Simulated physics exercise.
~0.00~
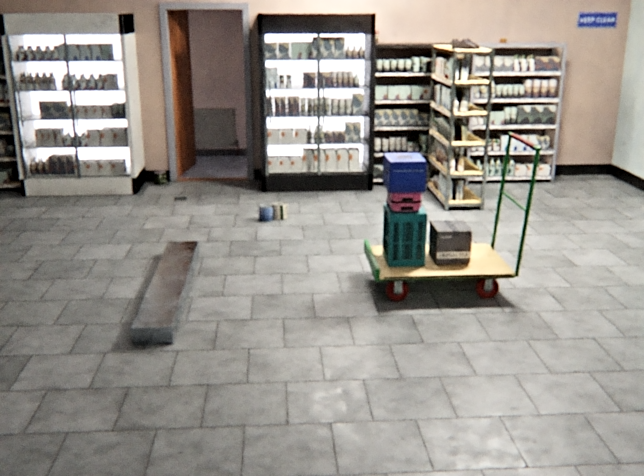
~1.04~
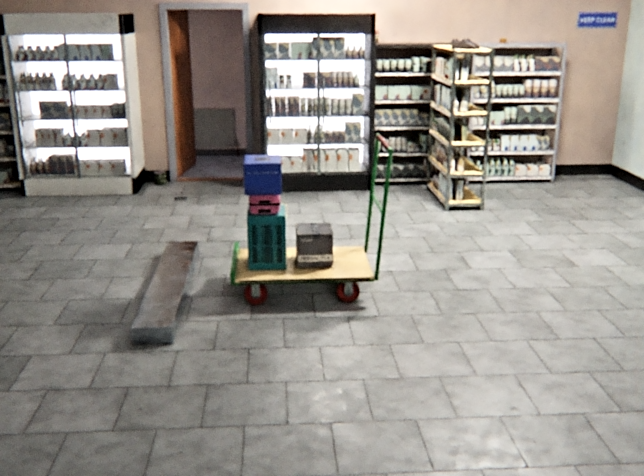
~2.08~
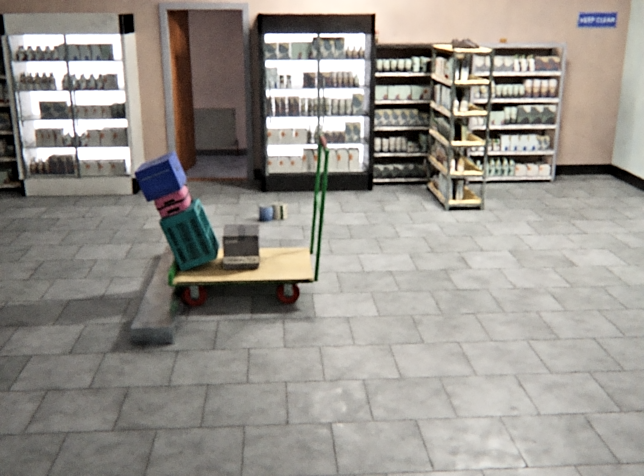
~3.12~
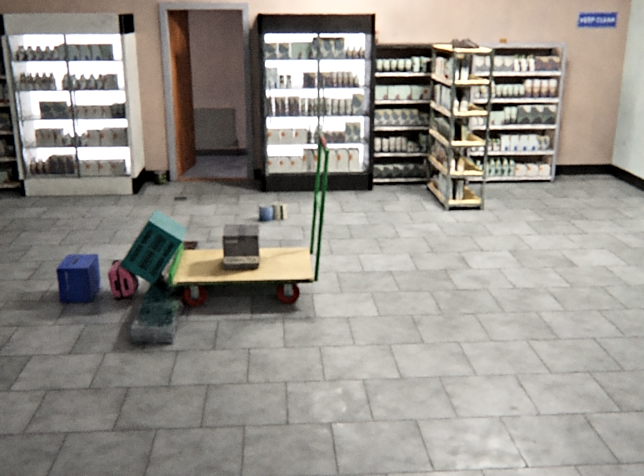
A trolley rolls left, stops at a low step, and three stacked items topple off its front.
